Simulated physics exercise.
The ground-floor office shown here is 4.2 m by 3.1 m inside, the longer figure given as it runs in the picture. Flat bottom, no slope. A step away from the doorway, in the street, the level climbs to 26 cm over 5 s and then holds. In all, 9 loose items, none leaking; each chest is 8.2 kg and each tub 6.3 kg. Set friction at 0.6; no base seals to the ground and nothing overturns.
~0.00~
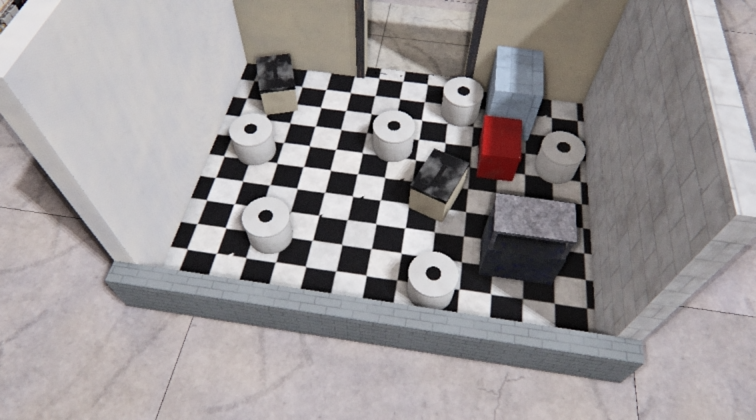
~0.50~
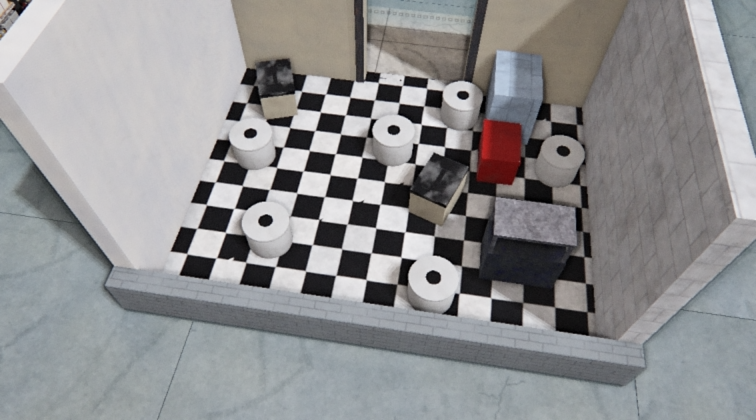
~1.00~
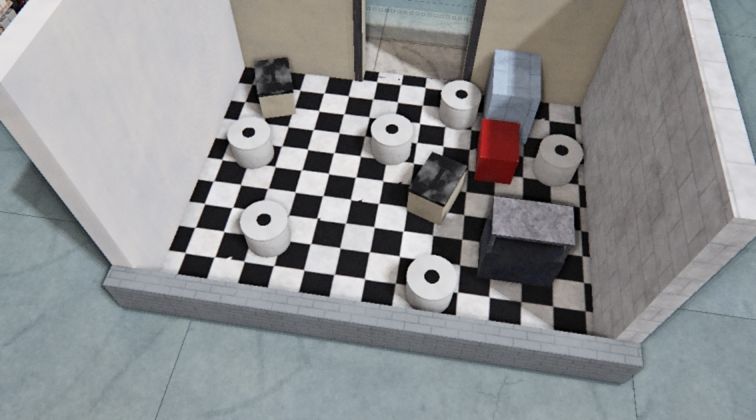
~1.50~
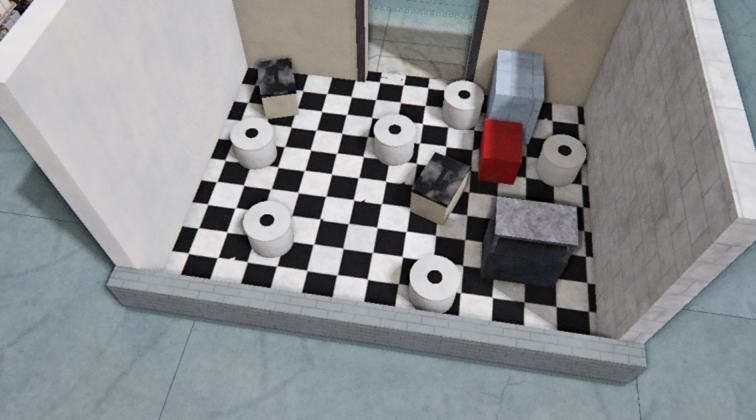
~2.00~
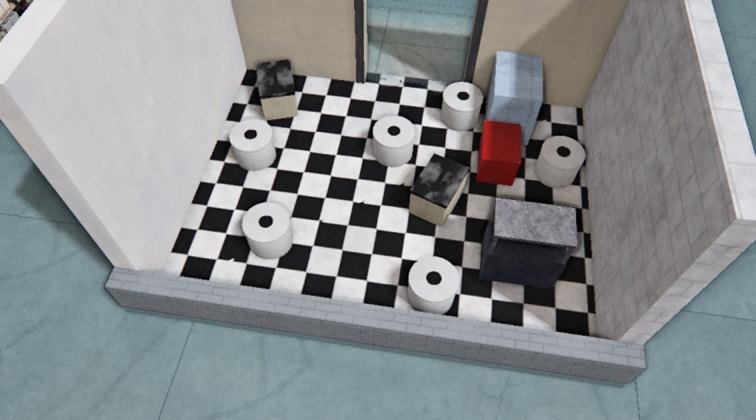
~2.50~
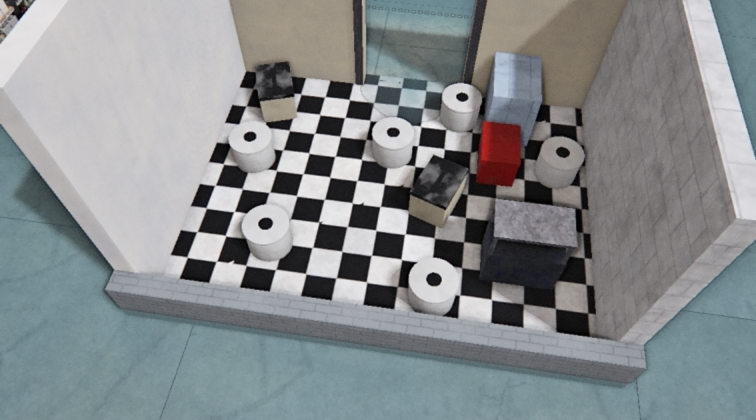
A small room with a black-and-white checkered floor, cut open at the front, is seen from above, with pale walls and a doorway at the back. White cylindrical tubs are scattered about, with a red chest, a pale blue one and dark, stone-topped ones mostly on the right. Bluish water spreads over the ground outside, then slips just inside the doorway, while the objects stay put.
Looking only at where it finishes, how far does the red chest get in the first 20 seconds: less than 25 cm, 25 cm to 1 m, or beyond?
It gets 25 cm to 1 m.
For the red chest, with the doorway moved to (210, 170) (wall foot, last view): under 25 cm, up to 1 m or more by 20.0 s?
In that case the red chest shifts a modest distance.
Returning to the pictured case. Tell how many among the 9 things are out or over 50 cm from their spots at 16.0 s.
By that time the total stands at 8.
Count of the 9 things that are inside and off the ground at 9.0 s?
At that time, 9.
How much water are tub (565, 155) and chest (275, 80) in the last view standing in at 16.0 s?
First roughly 25 cm, second roughly 14 cm.
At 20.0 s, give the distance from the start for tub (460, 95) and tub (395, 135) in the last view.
In that order: 120 cm, 140 cm.
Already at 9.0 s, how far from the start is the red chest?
About 30 cm by then.
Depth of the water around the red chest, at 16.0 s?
The depth there is around 19 cm.
After 4.0 s the red chest is near (502, 142), 0.0 m from its start, aground; 0 afloat.
After 9.0 s the red chest is near (526, 141), 0.3 m from its start, afloat; 9 afloat.
After 16.0 s the red chest is near (526, 149), 0.3 m from its start, afloat; 9 afloat.
After 20.0 s the red chest is near (542, 185), 0.8 m from its start, afloat; 9 afloat.
